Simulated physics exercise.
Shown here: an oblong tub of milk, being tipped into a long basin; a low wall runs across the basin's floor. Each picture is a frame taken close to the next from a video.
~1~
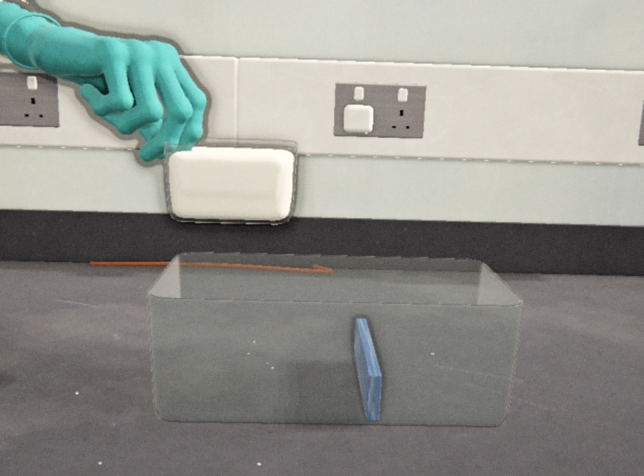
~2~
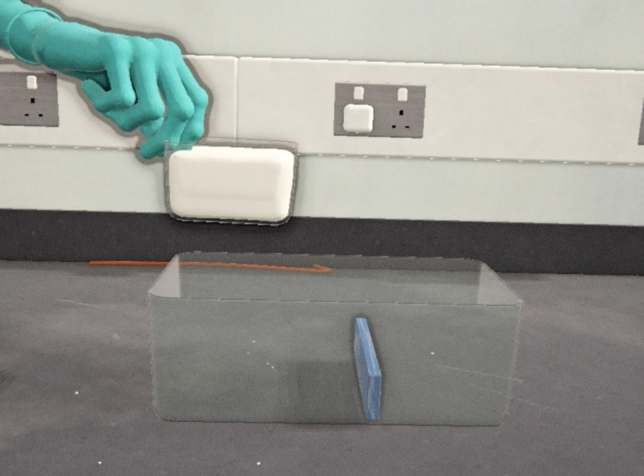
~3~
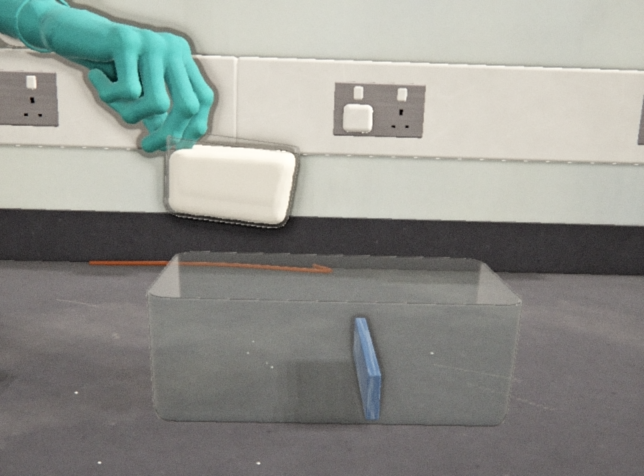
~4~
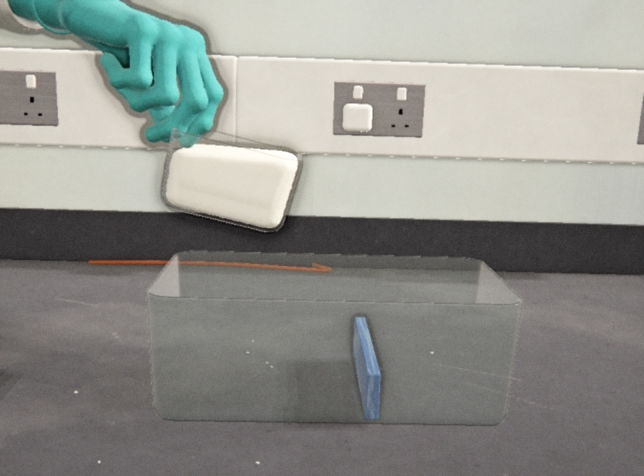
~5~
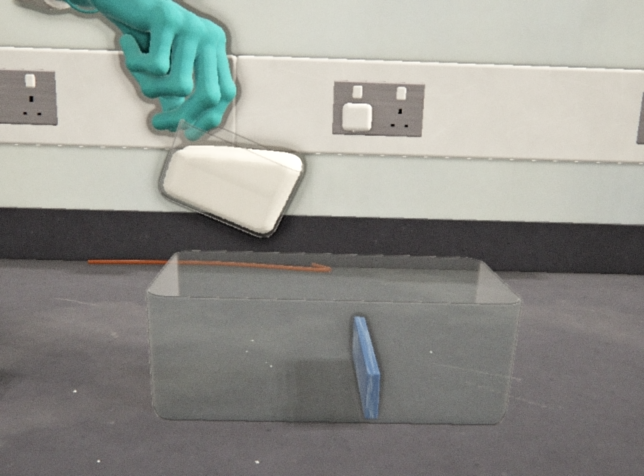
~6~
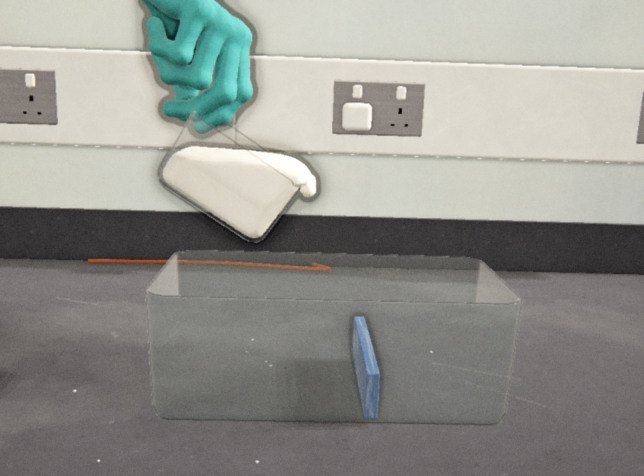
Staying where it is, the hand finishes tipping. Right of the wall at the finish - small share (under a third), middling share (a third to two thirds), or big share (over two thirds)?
Small.
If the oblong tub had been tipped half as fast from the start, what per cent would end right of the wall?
I'd put it at some 35 percent.
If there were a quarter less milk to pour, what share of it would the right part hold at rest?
Some 0 parts in a hundred.
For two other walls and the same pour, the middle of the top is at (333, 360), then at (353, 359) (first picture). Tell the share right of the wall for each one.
70 per cent, then 50 per cent, roughly.
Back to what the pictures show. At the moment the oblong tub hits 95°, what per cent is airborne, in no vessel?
About 25 per cent.
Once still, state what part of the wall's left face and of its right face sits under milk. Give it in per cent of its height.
Left of the wall 30 %, right of the wall 10 %.
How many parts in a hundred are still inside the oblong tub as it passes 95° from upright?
Around 20 in a hundred has not poured out yet.
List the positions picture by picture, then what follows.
It leans 0°; its right rim is at (296, 147); the milk meets the walls at (177, 152) and (293, 155); the long basin's rim runs from (164, 274) to (501, 282); the wall's top is at (367, 346), in the first frame.
It leans 1°; its right rim is at (296, 148); the milk meets the walls at (177, 151) and (294, 156), in the second frame.
It leans 6°; its right rim is at (298, 153); the milk meets the walls at (178, 151) and (295, 157), in the third frame.
It leans 13°; its right rim is at (300, 160); the milk meets the walls at (179, 150) and (297, 158), in the fourth frame.
It leans 22°; its right rim is at (301, 170); the milk meets the walls at (179, 152) and (302, 162); 1 per cent is over the edge, in the fifth frame.
It leans 33°; its right rim is at (301, 183); the milk meets the walls at (176, 152) and (298, 170); 7 per cent is over the edge, in the sixth frame.
A moment on, the tilt is 95° and 20 per cent is still to pour, 42 is left of the wall and 13 right of it.
Next, the tilt is 112° and 2 per cent is still to pour, 79 is left of the wall and 16 right of it.
Then the tilt is 112° and 0 per cent is still to pour, 81 is left of the wall and 17 right of it.
Later the tilt is 112° and 0 per cent is still to pour, 81 is left of the wall and 18 right of it.
In the end 81 per cent lies left of the wall, 18 right of it and 1 outside.
